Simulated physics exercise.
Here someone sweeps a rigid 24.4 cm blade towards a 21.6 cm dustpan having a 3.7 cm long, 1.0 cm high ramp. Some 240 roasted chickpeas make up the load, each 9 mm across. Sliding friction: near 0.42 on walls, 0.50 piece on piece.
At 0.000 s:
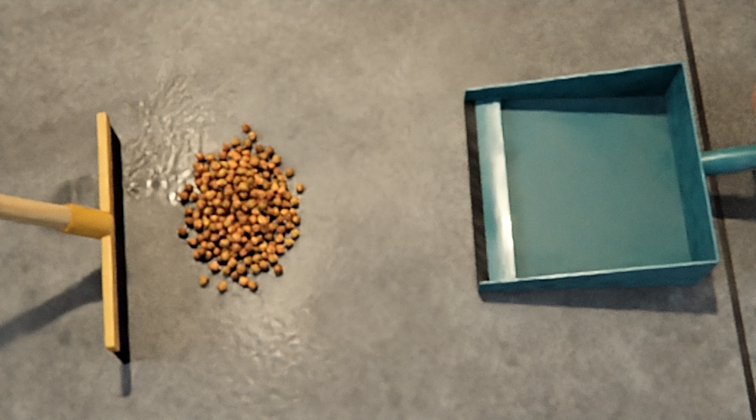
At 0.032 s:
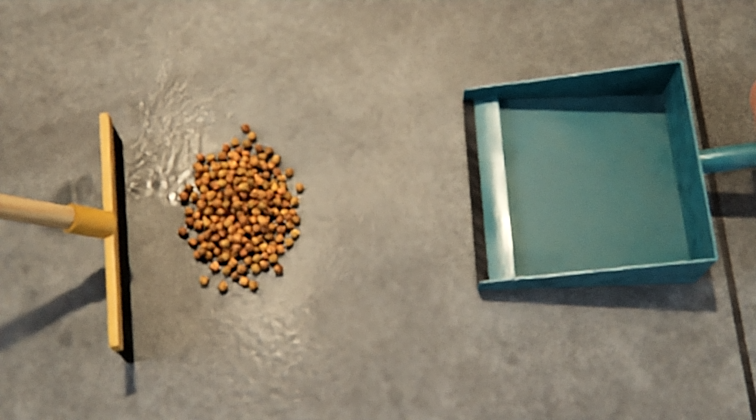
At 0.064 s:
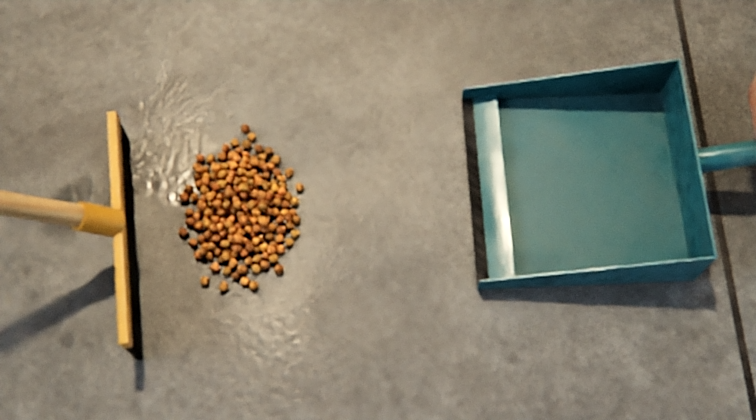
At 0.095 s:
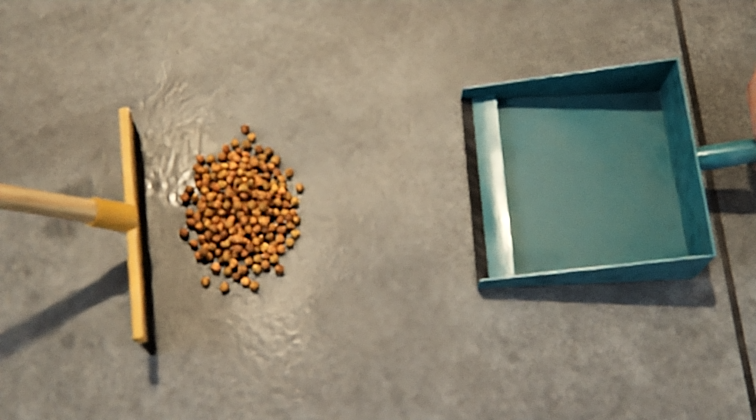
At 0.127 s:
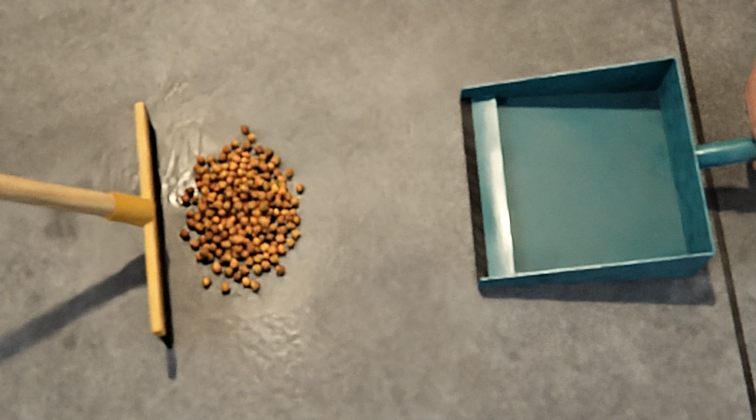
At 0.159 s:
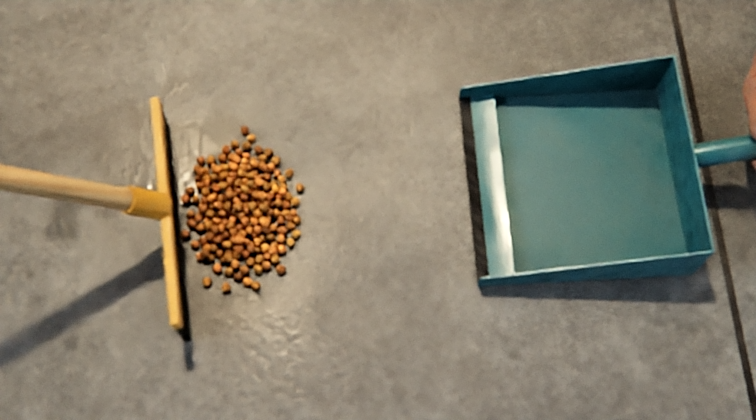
A yellow blade on a wooden handle slides rightward across a grey floor, seen from above, closing the gap to a heap of roasted chickpeas. The round brown pieces lie still left of centre beside shiny, wet-looking patches, which the blade passes over. At right, a teal dustpan faces the heap, its handle by a partly visible hand, and shifts very slightly.
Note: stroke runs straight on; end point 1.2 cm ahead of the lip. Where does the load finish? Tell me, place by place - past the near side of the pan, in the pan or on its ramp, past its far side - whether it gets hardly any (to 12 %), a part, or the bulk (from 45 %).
Near side gets hardly any. Pan gets a part. Far side gets a part.
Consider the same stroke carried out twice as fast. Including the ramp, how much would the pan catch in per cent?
Then roughly 40 per cent.
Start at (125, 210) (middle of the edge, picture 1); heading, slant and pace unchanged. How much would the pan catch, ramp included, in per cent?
It would come to about 30 in a hundred.
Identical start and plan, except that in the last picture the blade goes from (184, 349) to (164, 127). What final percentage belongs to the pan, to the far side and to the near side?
Split: Pan = 35, far = 0, near = 5.
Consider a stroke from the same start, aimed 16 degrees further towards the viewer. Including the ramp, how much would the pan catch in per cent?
Estimate: 45 % in pan or on ramp.
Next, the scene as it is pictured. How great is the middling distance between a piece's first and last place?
Median: Approx. 28 cm.
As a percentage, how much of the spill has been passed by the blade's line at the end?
Some 10 per cent.
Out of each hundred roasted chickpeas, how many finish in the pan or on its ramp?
Estimate: Near 35 %.
After 0.44 s, middle of the blade 17 cm from the lip; 0 % over the lip, far side 5 %, near side 0 %.
After 0.64 s, middle of the blade 8 cm from the lip; 0 % over the lip, far side 20 %, near side 5 %.
Then, at 0.94 s, middle of the blade 3 cm from the lip; 35 % over the lip, far side 30 %, near side 5 %.
In the end, at 1.3 s, near side 5 %, pan 35 %, far side 30 %, in front of the lip or behind the blade 35 %.
